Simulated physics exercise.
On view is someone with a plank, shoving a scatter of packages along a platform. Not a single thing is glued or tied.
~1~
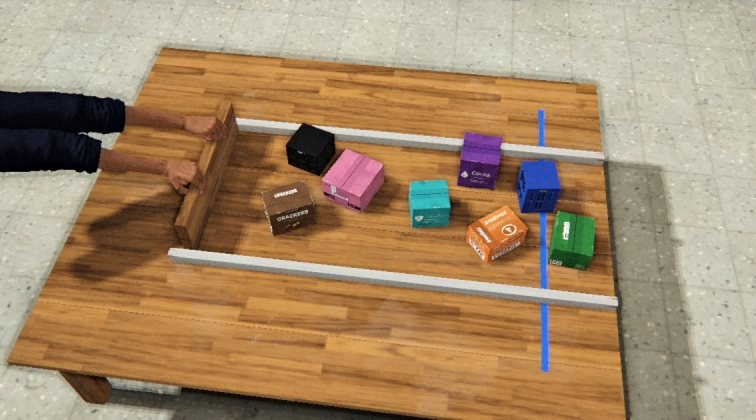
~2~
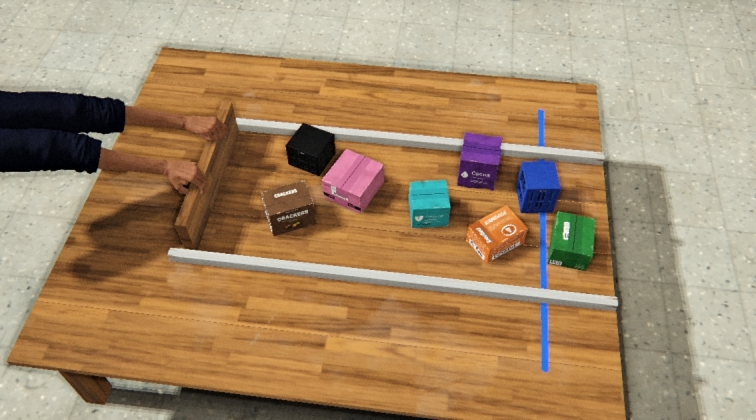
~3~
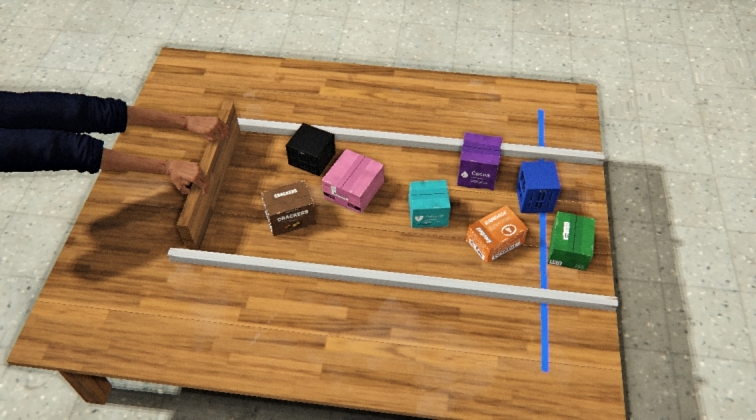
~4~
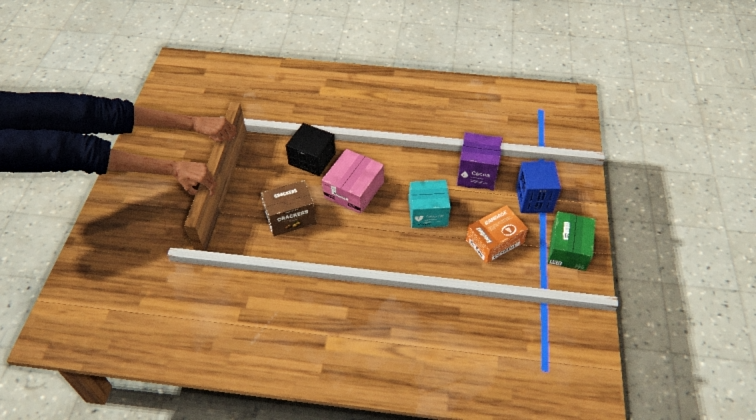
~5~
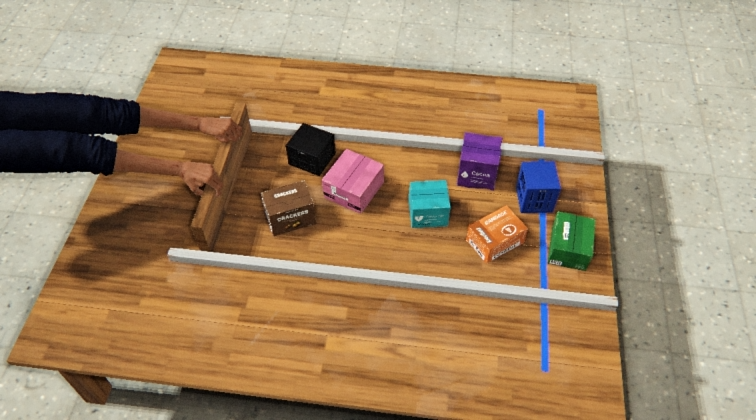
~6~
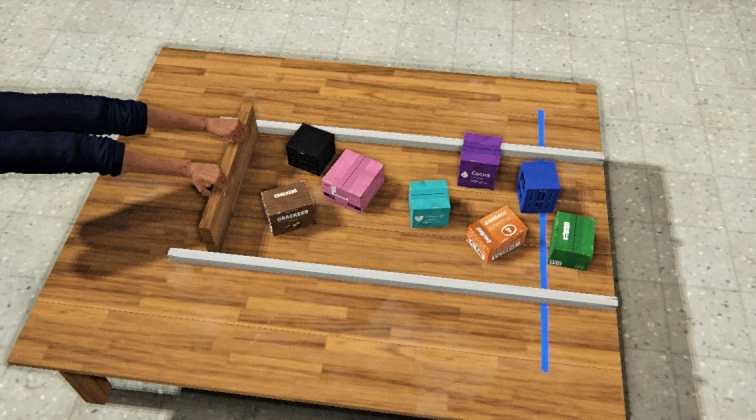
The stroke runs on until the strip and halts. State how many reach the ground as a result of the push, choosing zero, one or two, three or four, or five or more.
Three or four reach the ground.
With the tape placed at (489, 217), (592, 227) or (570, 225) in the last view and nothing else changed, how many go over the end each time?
0, 8, 5.
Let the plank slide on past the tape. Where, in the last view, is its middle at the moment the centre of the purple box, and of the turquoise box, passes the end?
Approx. (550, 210) / approx. (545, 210) for the other.
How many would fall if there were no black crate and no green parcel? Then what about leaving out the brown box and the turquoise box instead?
The first removal gives 2, the second gives 2.
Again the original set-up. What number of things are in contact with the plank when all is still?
It's 3.
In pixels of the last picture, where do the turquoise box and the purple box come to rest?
Look around (611, 236) for the first and around (602, 166) for the second.
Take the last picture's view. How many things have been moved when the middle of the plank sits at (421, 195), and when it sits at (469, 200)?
Tally: First 6; then 8.
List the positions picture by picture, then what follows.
Green parcel (572, 241); blue crate (538, 187); orange box (497, 234); plank (210, 174); tape (543, 222), in the first picture.
Blue crate (538, 187); brown box (289, 208), in the second picture.
Orange box (497, 234); pink parcel (354, 181), in the third picture.
Green parcel (572, 241); turquoise box (429, 204), in the fourth picture.
Blue crate (538, 187); plank (224, 175), in the fifth picture.
Green parcel (572, 241); blue crate (538, 187); orange box (497, 234); plank (232, 176); tape (543, 222), in the sixth picture.
Early on, none off yet; green parcel at rest near (572, 241); blue crate at rest near (538, 187); orange box at rest near (497, 234).
Finally, the number that fall off is three or four; lost, orange box, blue crate and green parcel.
